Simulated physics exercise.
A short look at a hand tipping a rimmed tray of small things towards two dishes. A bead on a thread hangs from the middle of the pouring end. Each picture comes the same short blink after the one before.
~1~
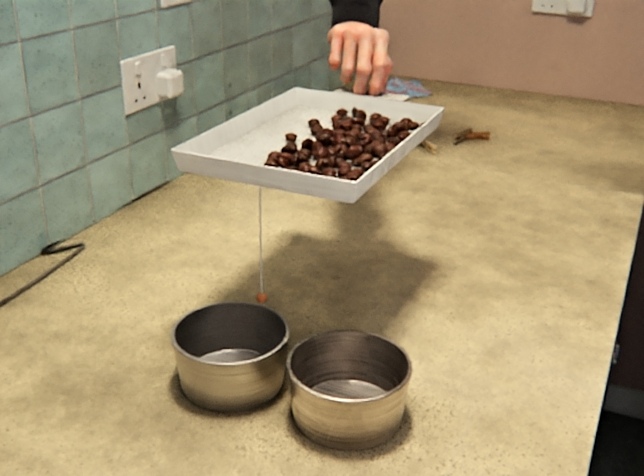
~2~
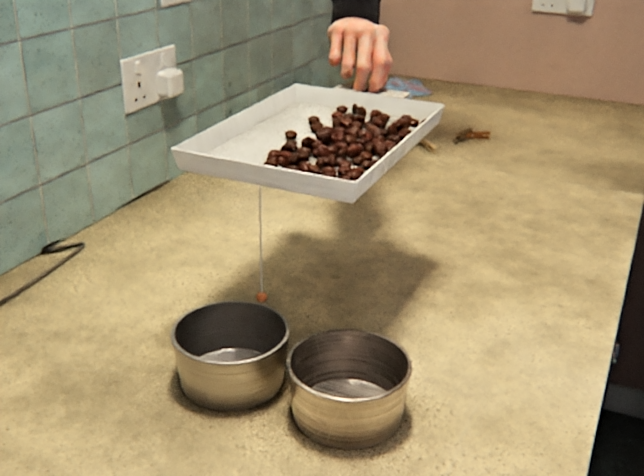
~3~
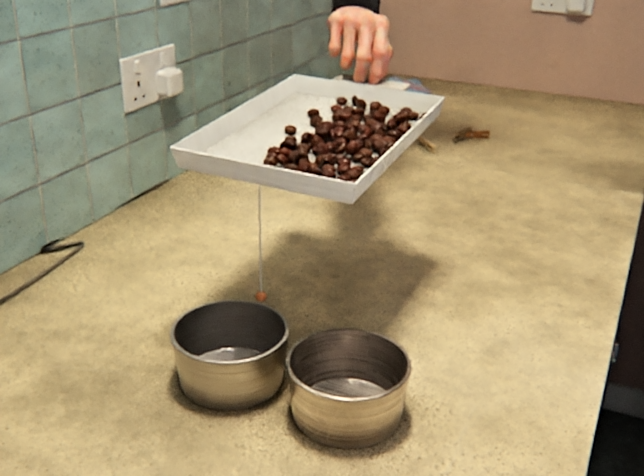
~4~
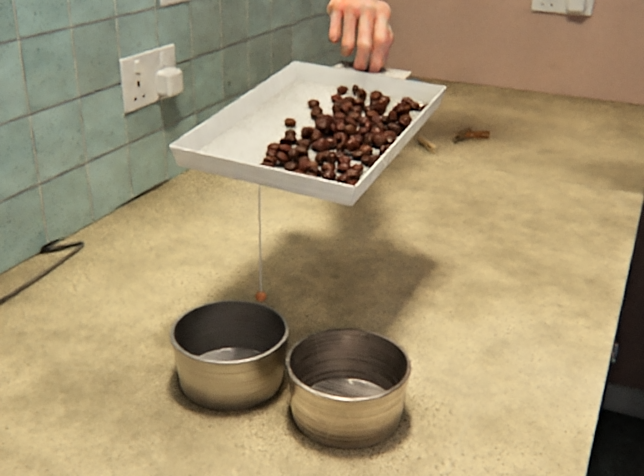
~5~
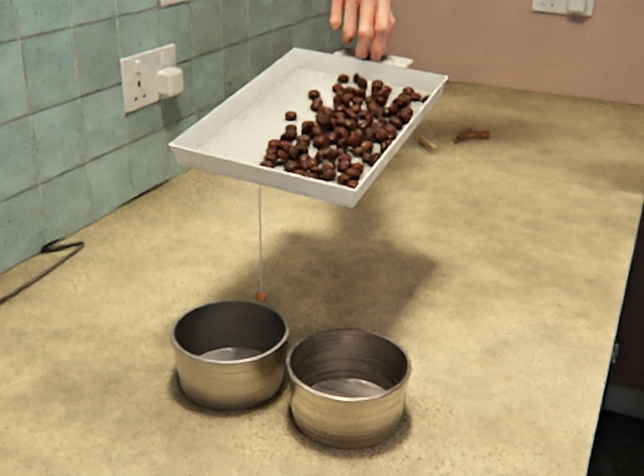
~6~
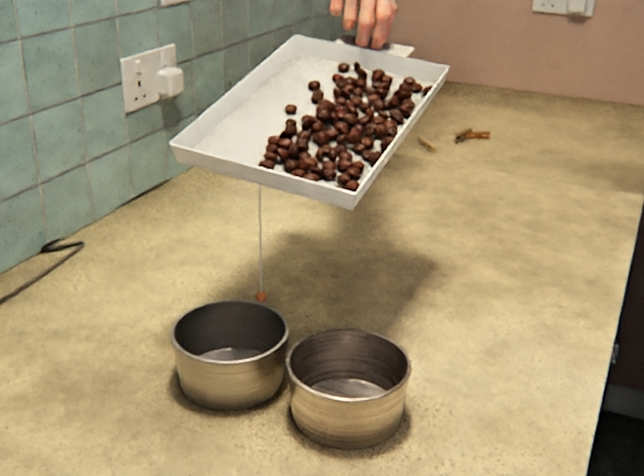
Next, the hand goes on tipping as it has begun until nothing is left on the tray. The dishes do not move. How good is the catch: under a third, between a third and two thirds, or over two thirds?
They take over two thirds between them.
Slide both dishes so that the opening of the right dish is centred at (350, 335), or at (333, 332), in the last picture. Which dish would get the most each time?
First right, then the right dish.
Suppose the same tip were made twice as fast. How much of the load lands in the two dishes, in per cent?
Close to 90 per cent.
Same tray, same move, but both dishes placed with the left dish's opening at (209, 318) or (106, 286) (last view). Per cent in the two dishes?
Near 90 % and 0 %.
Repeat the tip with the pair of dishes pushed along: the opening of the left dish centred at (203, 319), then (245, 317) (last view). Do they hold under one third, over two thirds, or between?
In turn: Above two thirds; over two thirds.
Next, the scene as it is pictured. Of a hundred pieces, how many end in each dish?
About: Left dish 10, right dish 70 per cent.
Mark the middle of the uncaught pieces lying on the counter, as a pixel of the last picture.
Close to (291, 388).
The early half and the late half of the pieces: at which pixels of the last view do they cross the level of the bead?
The first part at (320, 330); the rest at (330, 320).
Shortly afterwards, tray tipped steeply; the whole lot on the tray.
Next, tray tipped right over; near a quarter on the tray; near half in the right dish; a little in the left dish; a little outside both; a little in the air.
Some moments later, tray tipped past a quarter turn; the bulk in the right dish; a little in the left dish; a little outside both.
In the end, tray tipped past a quarter turn; the bulk in the right dish; a little in the left dish; a little outside both.
